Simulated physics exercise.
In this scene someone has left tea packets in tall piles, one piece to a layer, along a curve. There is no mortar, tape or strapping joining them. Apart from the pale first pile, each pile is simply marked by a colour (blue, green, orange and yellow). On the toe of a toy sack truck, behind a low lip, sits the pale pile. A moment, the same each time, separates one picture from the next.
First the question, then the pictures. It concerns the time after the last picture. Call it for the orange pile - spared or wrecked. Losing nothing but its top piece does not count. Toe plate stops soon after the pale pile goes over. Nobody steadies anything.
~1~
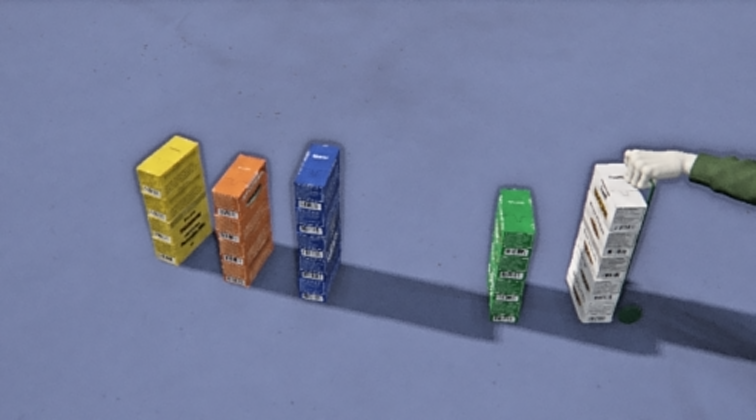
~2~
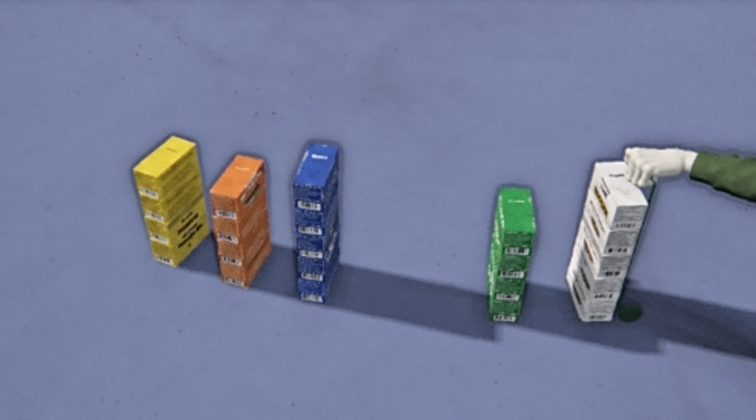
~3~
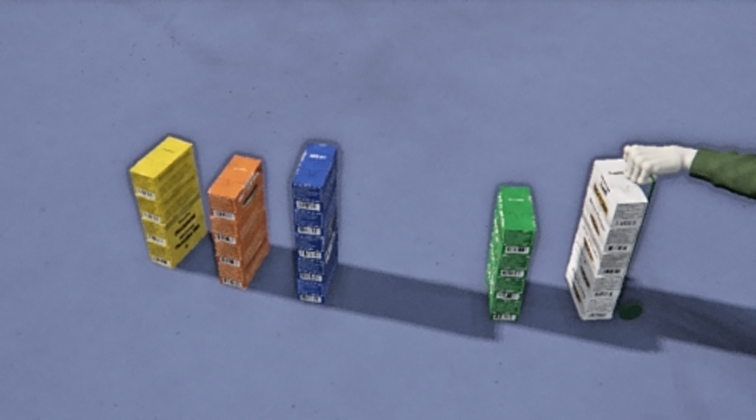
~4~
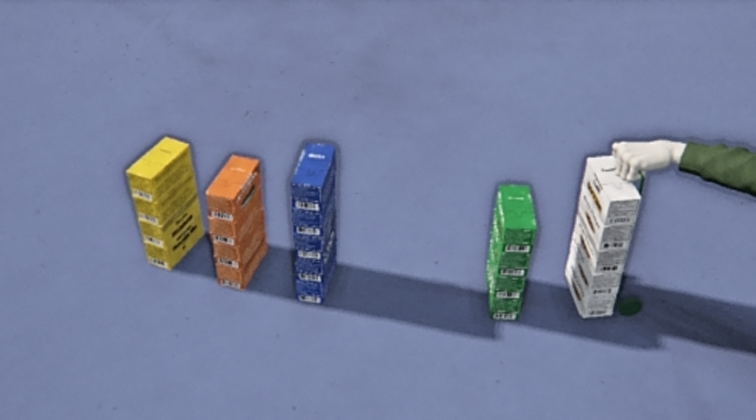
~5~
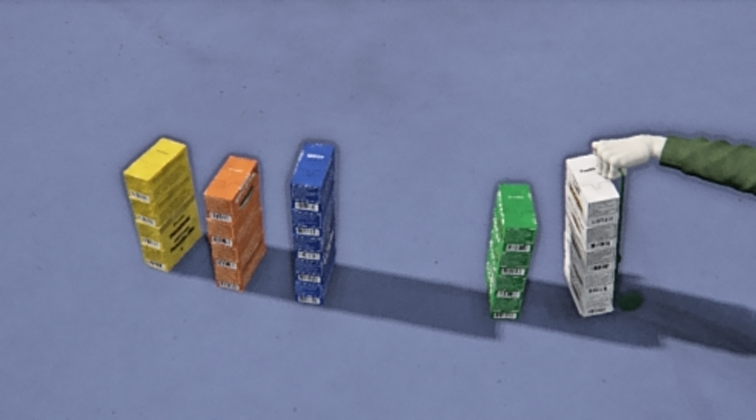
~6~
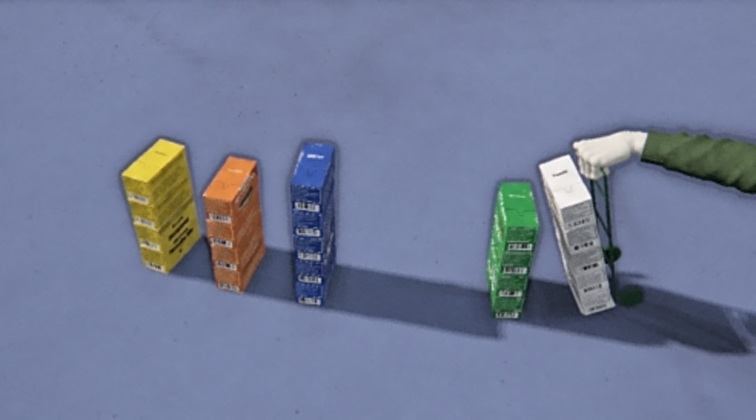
The orange pile is spared.
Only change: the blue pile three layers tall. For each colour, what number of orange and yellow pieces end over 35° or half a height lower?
Orange 0, yellow 0.
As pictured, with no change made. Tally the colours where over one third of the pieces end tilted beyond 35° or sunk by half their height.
1.
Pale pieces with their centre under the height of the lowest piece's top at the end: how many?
The pale count is 2.
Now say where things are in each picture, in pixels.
In the first picture (we follow the side turned to the camera; the camera moves round a little), truck frame (645, 214) level; top orange packet (239, 175); top yellow packet (168, 155); no other piece has moved.
Truck frame (645, 212) level; top orange packet (237, 175), in the second picture.
Truck frame (645, 210) level; top orange packet (235, 176), in the third picture.
Truck frame rocked barely; top orange packet (233, 176), in the fourth picture.
Truck frame (621, 204) rocked a little, top of the pale pile leaning a little; top orange packet (231, 177); no other piece has moved, in the fifth picture.
Truck frame (607, 203) rocked clearly, top of the pale pile leaning clearly; top orange packet (231, 178); top blue packet (313, 164); no other piece has moved, in the sixth picture.
Soon, 3 of the pale pile down; none of the 4 orange packets down (0 of 17 in all colours); top orange packet unmoved; top green packet displaced half its height.
A while on, 5 of the pale pile down; none of the 4 orange packets down (0 of 17 in all colours); top orange packet unmoved; top green packet tipped clearly, a little lower.
Towards the end, 5 of the pale pile down; none of the 4 orange packets down (4 of 17 in all colours); top orange packet unmoved; top green packet on its side.
Finally, 5 of the pale pile down; none of the 4 orange packets down (4 of 17 in all colours); top orange packet unmoved; top green packet on its side. Seen by the last camera, middles, top orange packet near (232, 190), top green packet near (358, 283).
